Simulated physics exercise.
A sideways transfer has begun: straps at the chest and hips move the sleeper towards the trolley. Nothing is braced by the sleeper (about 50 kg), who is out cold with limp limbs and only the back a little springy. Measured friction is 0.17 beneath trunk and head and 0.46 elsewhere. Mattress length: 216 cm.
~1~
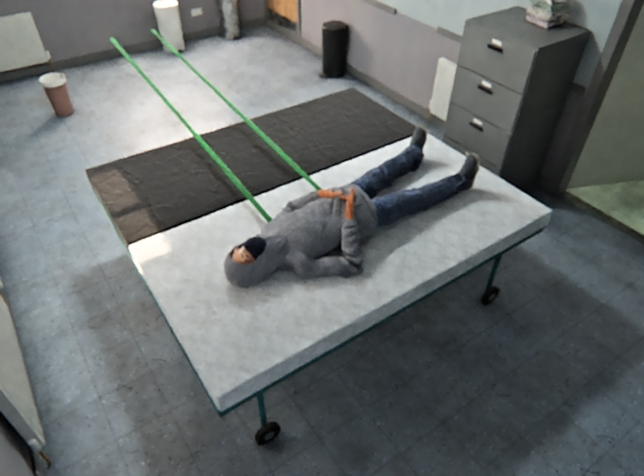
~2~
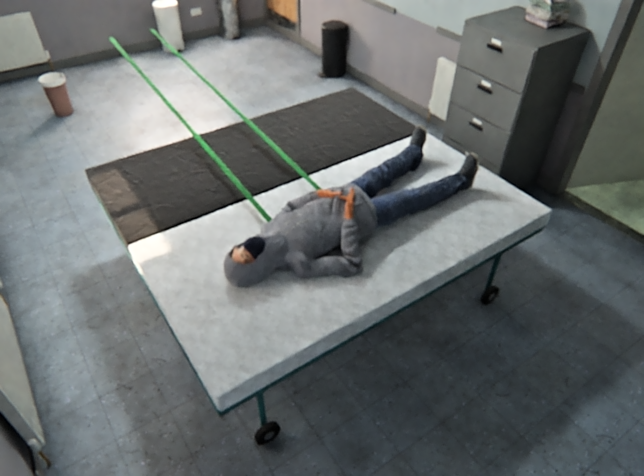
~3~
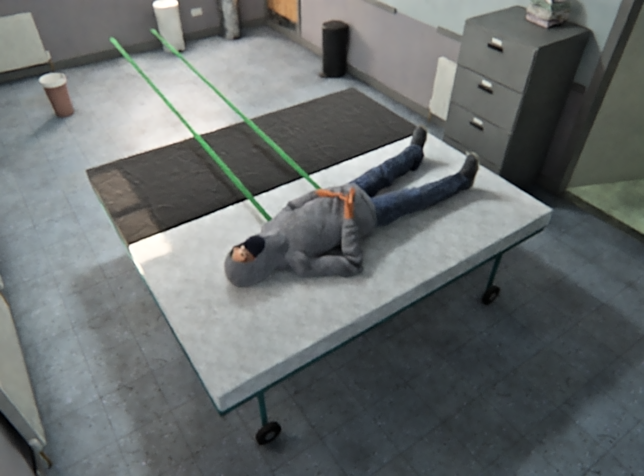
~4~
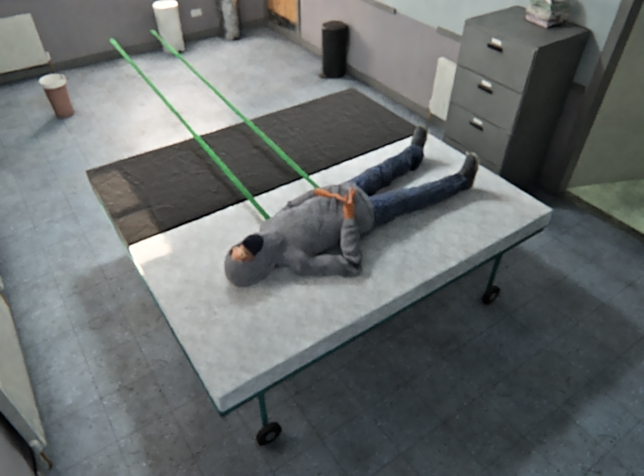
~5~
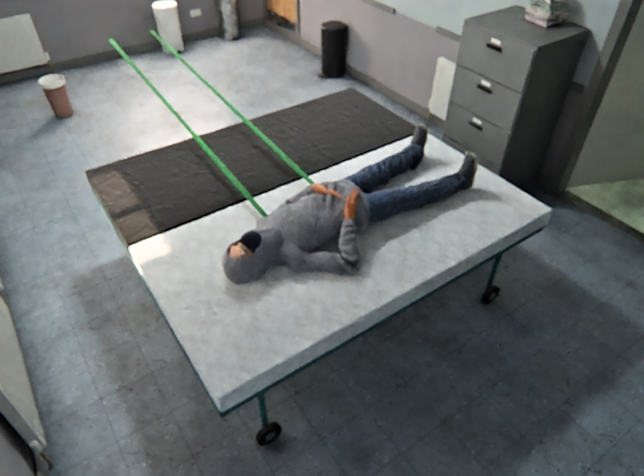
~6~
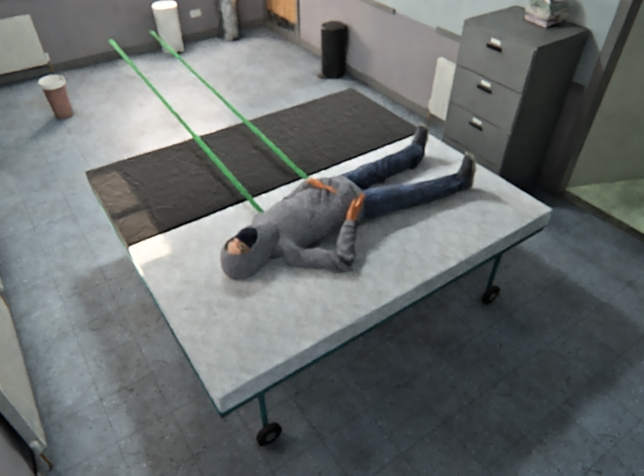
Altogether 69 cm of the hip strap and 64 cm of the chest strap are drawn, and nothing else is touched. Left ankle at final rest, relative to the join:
Short.
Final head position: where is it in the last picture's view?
(198, 203).
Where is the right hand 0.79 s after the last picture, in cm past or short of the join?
About 54 cm short of it.
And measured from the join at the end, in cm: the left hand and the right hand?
Left hand 28 past, right hand 52 short.
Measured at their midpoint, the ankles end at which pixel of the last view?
I'd put it at roughly (403, 164).
Then, 0.29 s after the last picture the left ankle is 24 cm short of the join, near (414, 152) in the last picture's view.
Then, 0.79 s after the last picture the left ankle is 22 cm short of the join, near (406, 154) in the last picture's view.
Then, 1.29 s after the last picture the left ankle is 10 cm short of the join, near (392, 148) in the last picture's view.
At rest, head crosses the join; left hand crosses the join; right hand stops short of the join; left ankle stops short of the join; right ankle stops short of the join; right knee stops short of the join.
